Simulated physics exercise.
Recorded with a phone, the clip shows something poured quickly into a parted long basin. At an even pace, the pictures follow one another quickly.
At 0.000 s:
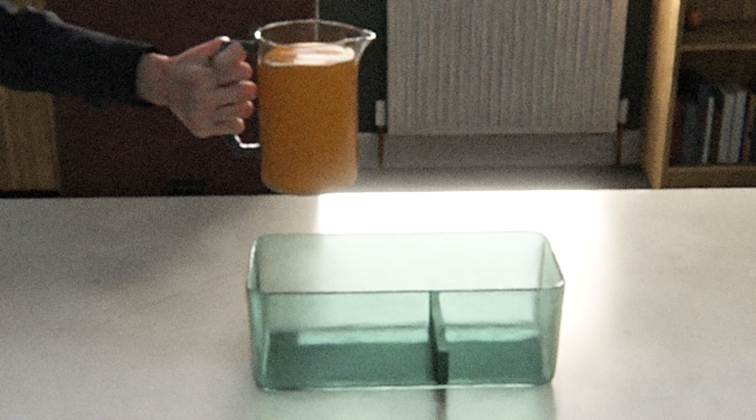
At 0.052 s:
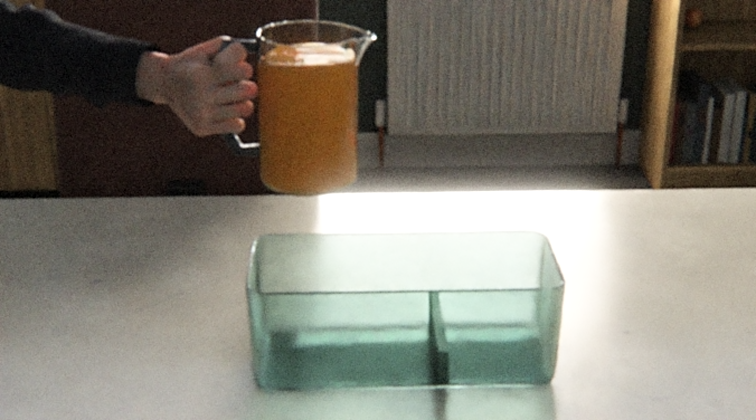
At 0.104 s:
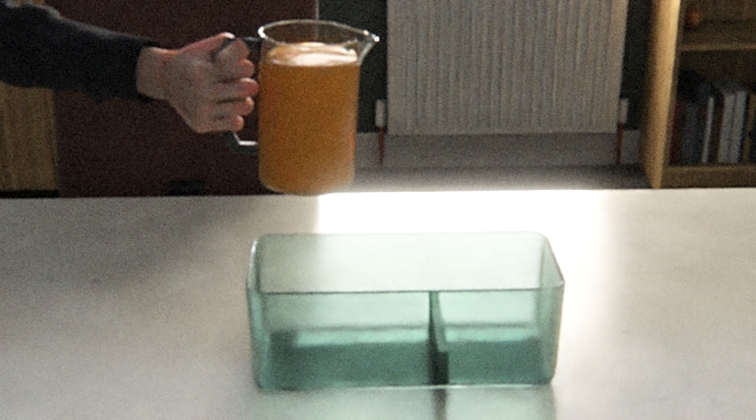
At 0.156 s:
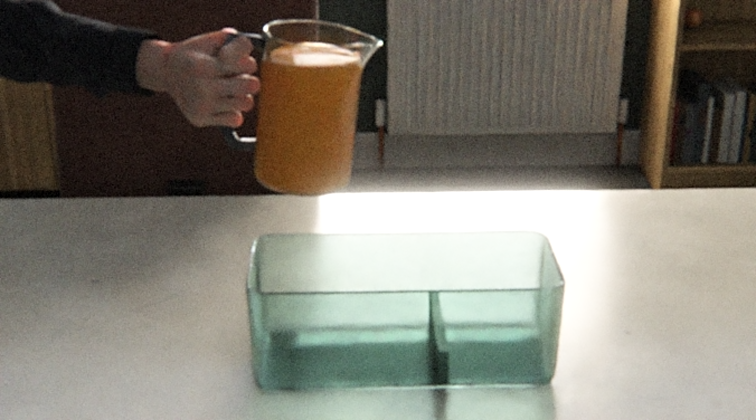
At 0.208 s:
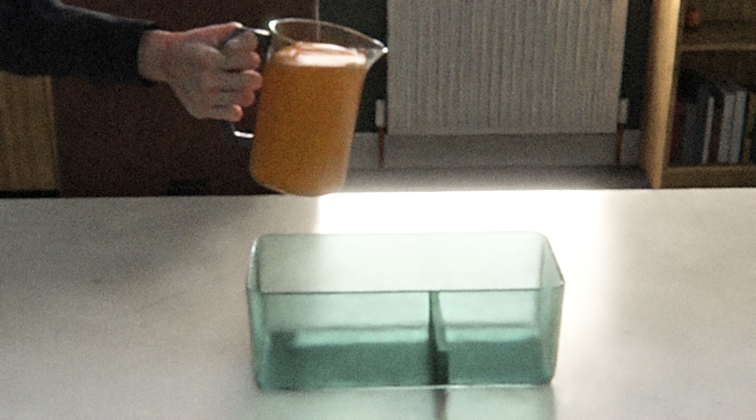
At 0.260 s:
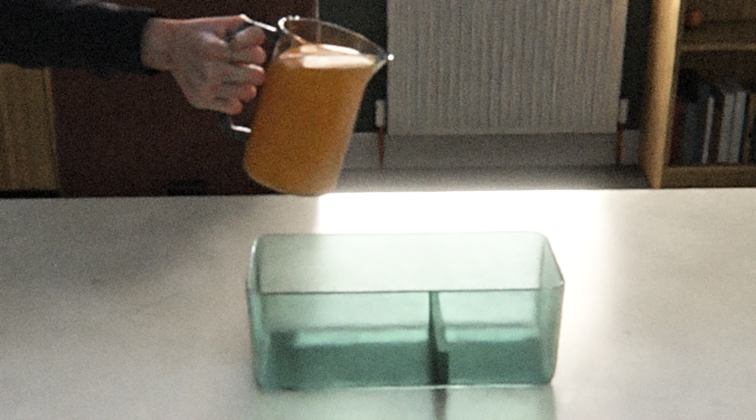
A glass jug of orange juice, held by its handle in a hand at the left, hangs almost upright above a clear green divided basin on a pale table. The hand then tilts it gradually to the right, its base shifting slightly left, while the juice stays inside and the basin remains still.
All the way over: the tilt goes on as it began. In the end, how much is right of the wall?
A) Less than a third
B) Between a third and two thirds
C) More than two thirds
C, more than two thirds.
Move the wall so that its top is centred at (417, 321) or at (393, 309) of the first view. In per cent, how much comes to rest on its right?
90 per cent first, then 95 per cent.
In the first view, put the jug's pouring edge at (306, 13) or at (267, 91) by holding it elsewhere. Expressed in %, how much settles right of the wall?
Close to 10 in a hundred, and close to 10 in a hundred.
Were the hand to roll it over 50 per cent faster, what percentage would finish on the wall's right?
Close to 80 per cent.
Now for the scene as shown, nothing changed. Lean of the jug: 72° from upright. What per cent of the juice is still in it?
Some 85 per cent has not yet come out.
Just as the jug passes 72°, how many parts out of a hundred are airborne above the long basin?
Near 15 parts in a hundred.
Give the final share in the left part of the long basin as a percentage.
Close to 25 per cent.
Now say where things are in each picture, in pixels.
In the first frame, it leans 0°; its right rim is at (374, 35); the juice meets the walls at (260, 56) and (356, 55); the long basin's rim runs from (251, 265) to (556, 260); the wall's top is at (438, 322).
In the second frame, it leans 1°; its right rim is at (375, 36); the juice meets the walls at (260, 55) and (357, 54).
In the third frame, it leans 3°; its right rim is at (377, 38); the juice meets the walls at (262, 55) and (358, 56).
In the fourth frame, it leans 6°; its right rim is at (382, 42); the juice meets the walls at (264, 55) and (362, 58).
In the fifth frame, it leans 11°; its right rim is at (387, 48); the juice meets the walls at (267, 57) and (368, 57).
In the sixth frame, it leans 16°; its right rim is at (392, 56); the juice meets the walls at (267, 75) and (375, 58).
A moment on, the jug is tipped part way and 85 per cent is still to pour, 0 is left of the wall and 2 right of it.
Next, the jug is tipped right over and 42 per cent is still to pour, 1 is left of the wall and 35 right of it.
Then the jug is tipped right over and 9 per cent is still to pour, 5 is left of the wall and 77 right of it.
Later the jug is tipped right over and 1 per cent is still to pour, 9 is left of the wall and 87 right of it.
At rest 24 per cent lies left of the wall, 74 right of it and 2 outside.
